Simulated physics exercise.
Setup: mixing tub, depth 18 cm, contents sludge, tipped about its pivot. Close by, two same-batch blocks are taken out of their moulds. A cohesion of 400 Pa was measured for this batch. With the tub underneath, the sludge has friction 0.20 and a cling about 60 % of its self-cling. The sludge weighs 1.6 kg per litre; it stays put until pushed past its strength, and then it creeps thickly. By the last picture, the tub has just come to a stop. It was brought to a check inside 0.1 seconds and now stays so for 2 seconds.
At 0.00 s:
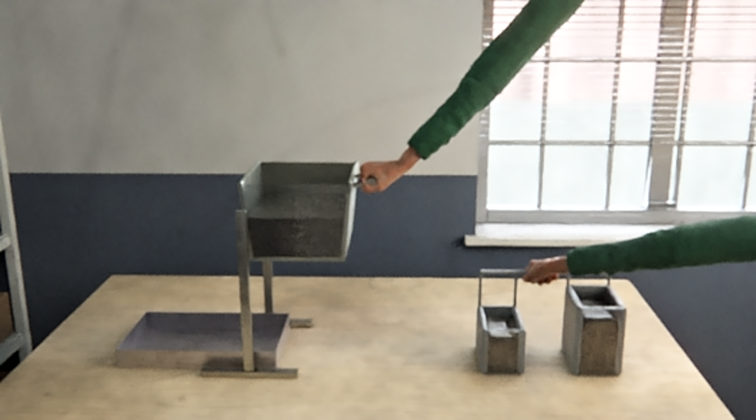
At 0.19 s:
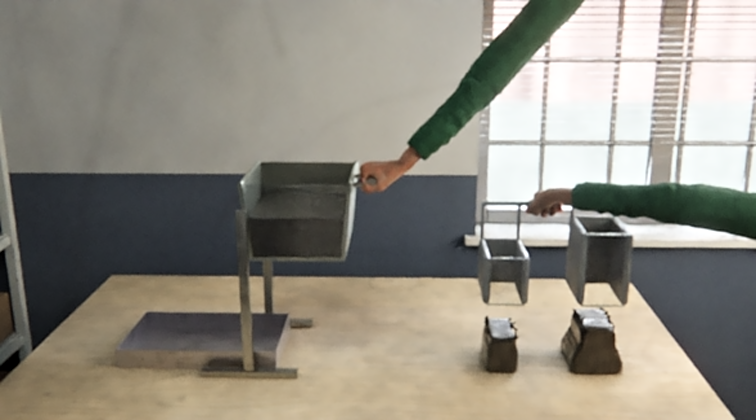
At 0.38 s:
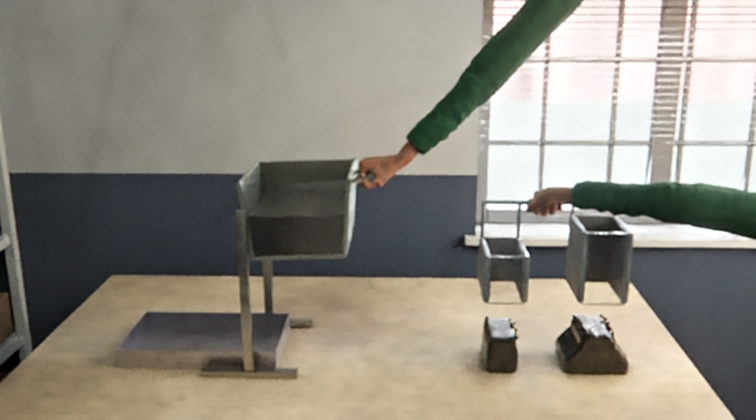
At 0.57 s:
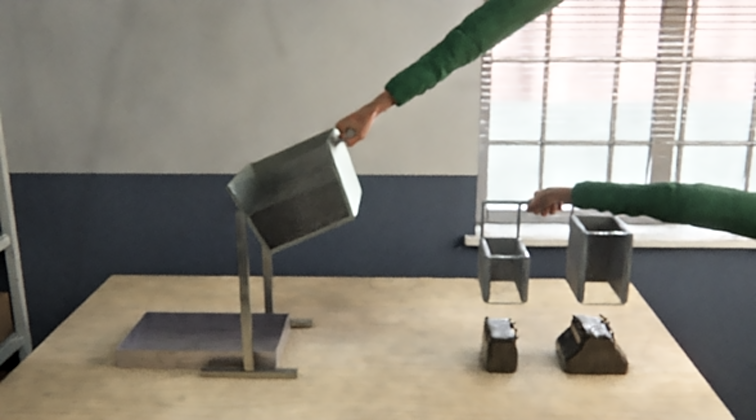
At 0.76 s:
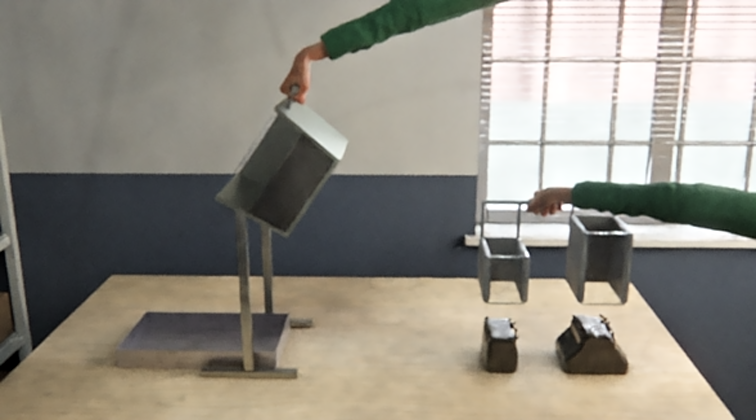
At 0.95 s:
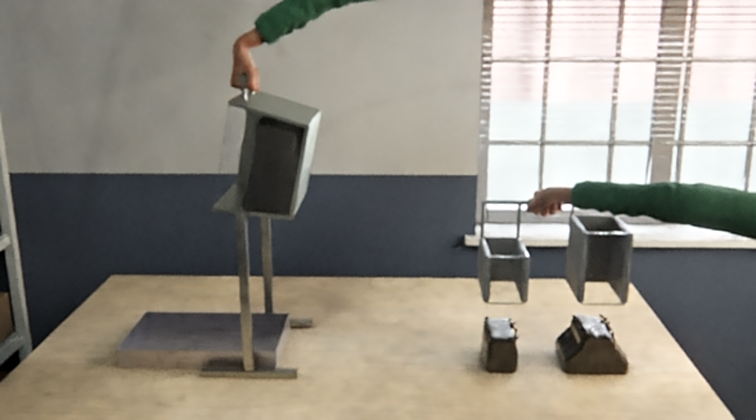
In this clip, one hand lifts two joined moulds off two dark blocks on a table, and the right block slumps lower and wider. Another hand then raises the handle side of a grey tub, tilting it steeply leftward.
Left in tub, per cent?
71 %.
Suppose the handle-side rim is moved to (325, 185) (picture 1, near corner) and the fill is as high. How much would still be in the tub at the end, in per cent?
About 100 % stays in the tub.
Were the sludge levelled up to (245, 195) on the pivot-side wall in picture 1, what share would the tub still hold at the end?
About 50 %.
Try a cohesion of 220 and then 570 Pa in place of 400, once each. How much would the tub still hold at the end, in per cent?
Result: 55 % for the first case, 100 % for the second.
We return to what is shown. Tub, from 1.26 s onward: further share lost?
It works out to some 12 per cent of the load.
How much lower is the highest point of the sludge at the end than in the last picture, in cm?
The top ends up some 12 cm below its level in the last picture.
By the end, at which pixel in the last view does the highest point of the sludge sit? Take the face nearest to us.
The highest point sits at around (275, 176).
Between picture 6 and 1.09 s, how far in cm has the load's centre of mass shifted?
Some 5 cm.
After 1.09 s, the tub is at 78 degrees and holds 100 %.
After 1.26 s, the tub is at 78 degrees and holds 84 %.
After 1.43 s, the tub is at 78 degrees and holds 72 %.
After 1.60 s, the tub is at 78 degrees and holds 71 %.
After 2.95 s, the tub is at 78 degrees and holds 71 %.
